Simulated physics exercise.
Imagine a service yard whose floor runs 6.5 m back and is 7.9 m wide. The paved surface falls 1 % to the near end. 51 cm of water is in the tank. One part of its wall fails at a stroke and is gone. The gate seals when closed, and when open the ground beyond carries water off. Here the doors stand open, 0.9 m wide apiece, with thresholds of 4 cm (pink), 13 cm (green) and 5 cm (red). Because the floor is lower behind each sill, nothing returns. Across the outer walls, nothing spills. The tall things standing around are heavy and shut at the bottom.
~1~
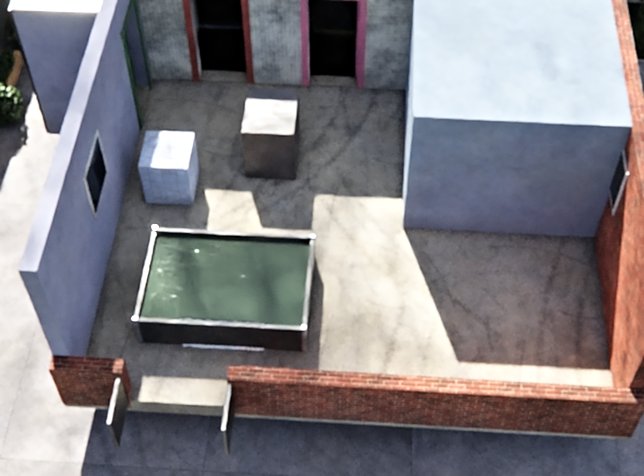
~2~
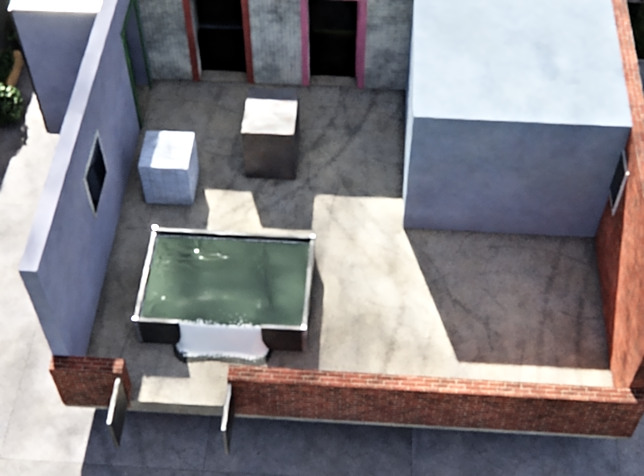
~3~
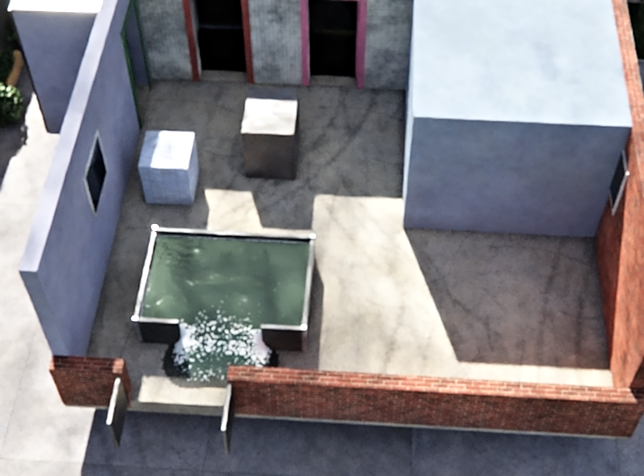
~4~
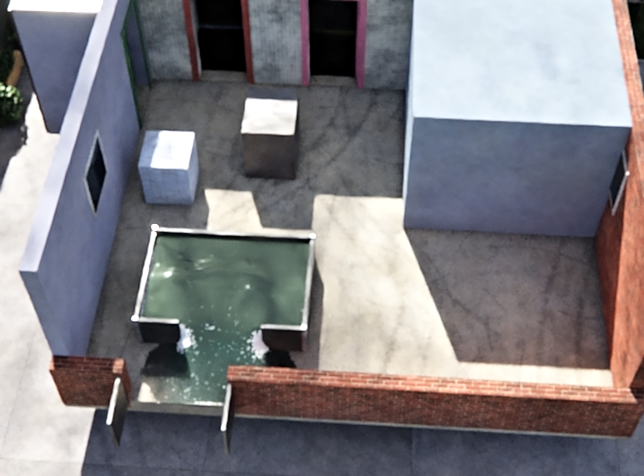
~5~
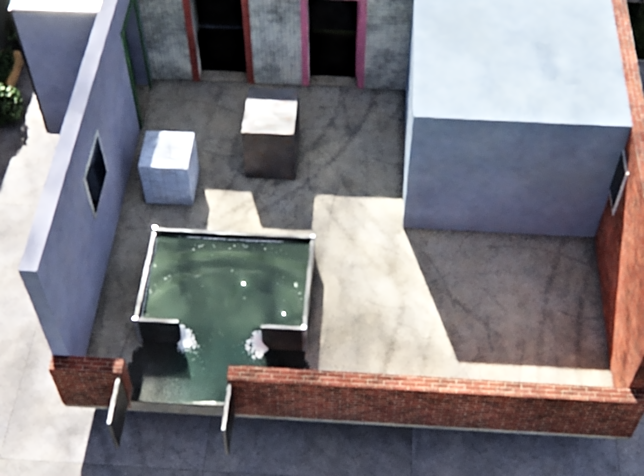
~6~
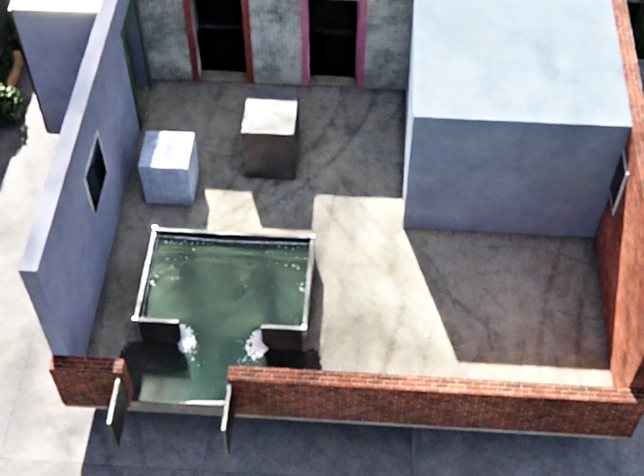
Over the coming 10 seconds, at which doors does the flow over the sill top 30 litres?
In the end the pink door holds it back enough; the green door holds it back enough; the red door holds it back enough.
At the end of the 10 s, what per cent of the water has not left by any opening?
Share still there: About 36 %.
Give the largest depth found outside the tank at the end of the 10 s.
Up to near 7 cm.
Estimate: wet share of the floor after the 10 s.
Close to 35 in a hundred.
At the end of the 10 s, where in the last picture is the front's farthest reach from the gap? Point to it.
Around (587, 245).
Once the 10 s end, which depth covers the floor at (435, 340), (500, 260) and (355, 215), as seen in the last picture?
Depths in turn: Roughly 2, 3 and 0 centimetres.
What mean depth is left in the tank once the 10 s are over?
The mean depth is some 6 cm.
A moment later water covers 10 % of the floor and is deepest (36 cm) near (237, 392); pink door not reached, green door not reached, red door not reached.
Soon after water covers 20 % of the floor and is deepest (27 cm) near (249, 392); pink door not reached, green door not reached, red door not reached.
Next water covers 30 % of the floor and is deepest (21 cm) near (237, 392); pink door not reached, green door not reached, red door not reached.
Later on water covers 35 % of the floor and is deepest (12 cm) near (237, 392); pink door not reached, green door not reached, red door not reached.
At the end water covers 35 % of the floor and is deepest (7 cm) near (237, 392); pink door not reached, green door not reached, red door not reached.
